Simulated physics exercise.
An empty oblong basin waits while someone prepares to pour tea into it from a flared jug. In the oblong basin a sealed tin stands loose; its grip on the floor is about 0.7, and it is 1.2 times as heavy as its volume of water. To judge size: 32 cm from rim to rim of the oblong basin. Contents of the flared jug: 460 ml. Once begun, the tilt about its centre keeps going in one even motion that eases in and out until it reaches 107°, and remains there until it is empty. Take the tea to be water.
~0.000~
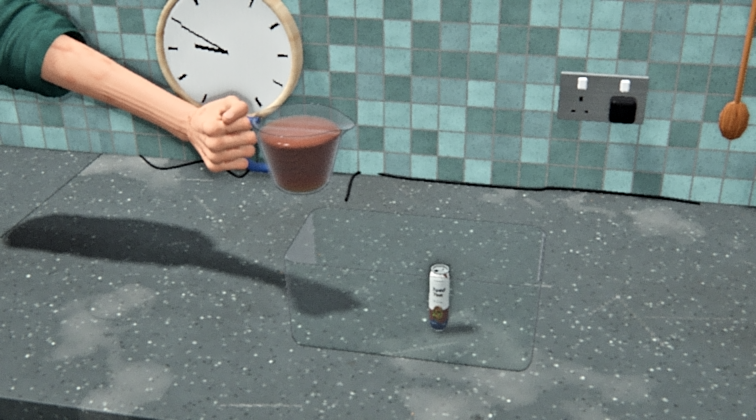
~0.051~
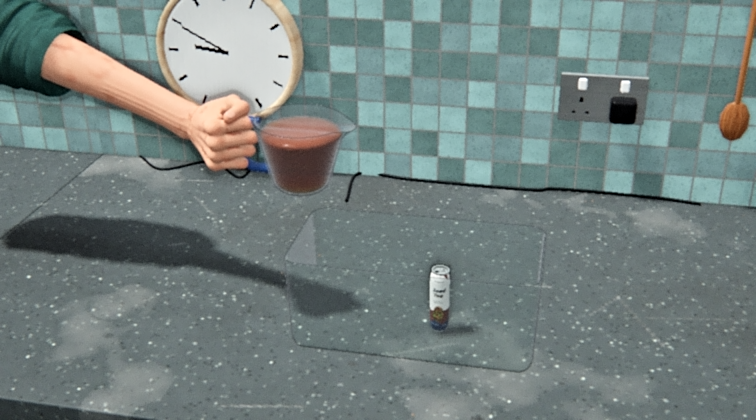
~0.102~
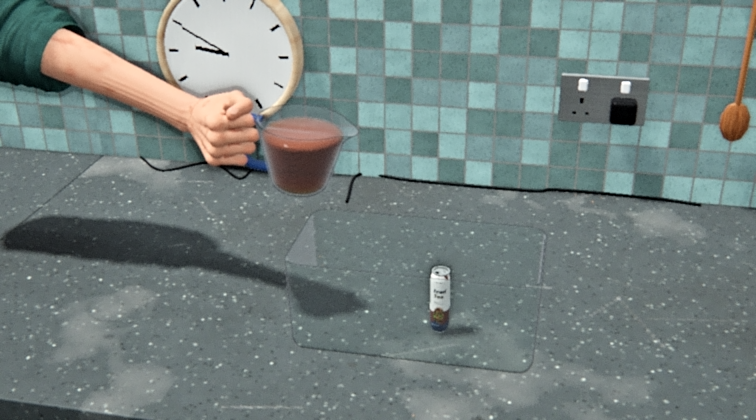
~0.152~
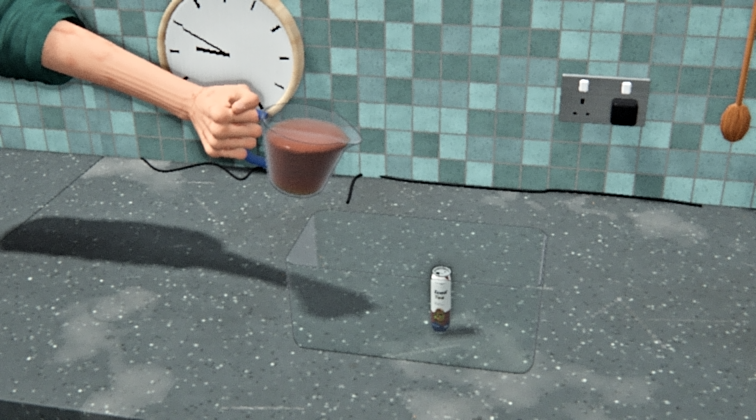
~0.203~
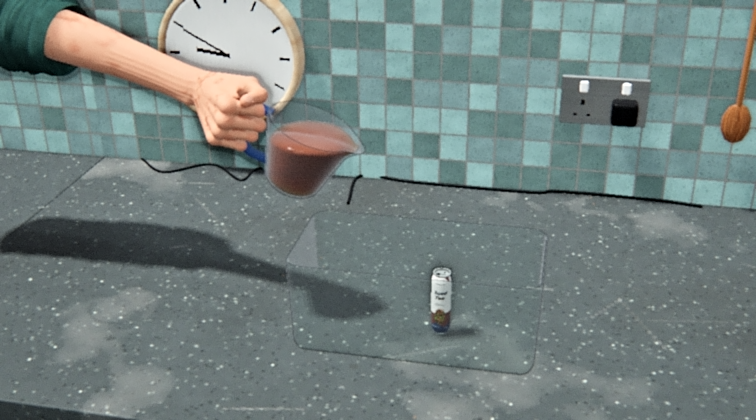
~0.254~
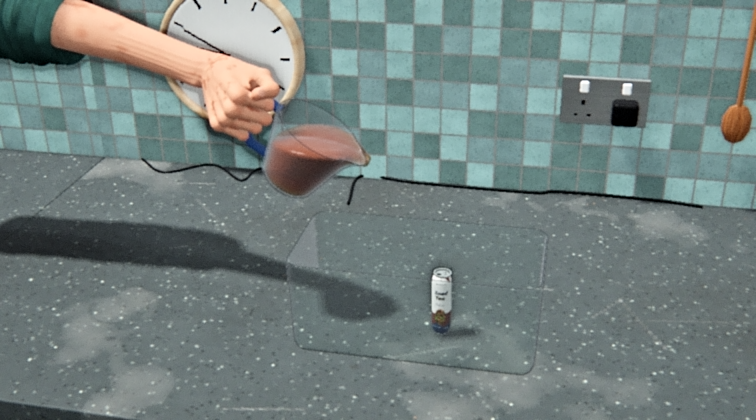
In this clip, a hand holds a clear jug of reddish-brown liquid above a speckled grey counter, then gradually tilts it to the right until the liquid reaches the lip, while a small tin stands motionless within a transparent basin.
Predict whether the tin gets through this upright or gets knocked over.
Upright.
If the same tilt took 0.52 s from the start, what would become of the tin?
Outcome - the tin remains standing.
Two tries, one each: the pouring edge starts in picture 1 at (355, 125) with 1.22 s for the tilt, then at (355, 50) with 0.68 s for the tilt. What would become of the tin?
First it stays on its base; then it tips over.
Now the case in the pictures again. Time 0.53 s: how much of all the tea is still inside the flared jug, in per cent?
Portion remaining: Approx. 30 per cent.
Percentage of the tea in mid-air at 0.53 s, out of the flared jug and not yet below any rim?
About 24 per cent.
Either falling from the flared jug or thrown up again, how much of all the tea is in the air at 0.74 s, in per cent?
Roughly 3 %.
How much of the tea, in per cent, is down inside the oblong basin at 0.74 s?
Around 96 parts in a hundred.
After 0.53 s the tilt is 95° and 30 per cent is still to pour; the tin stands where it began.
After 0.74 s the tilt is 107° and 1 per cent is still to pour; the tin stands where it began.
After 0.95 s the tilt is 107° and 0 per cent is still to pour; the tin stands where it began.
After 1.18 s the tilt is 107° and 0 per cent is still to pour; the tin stands where it began.
In the end the tin stands where it began.
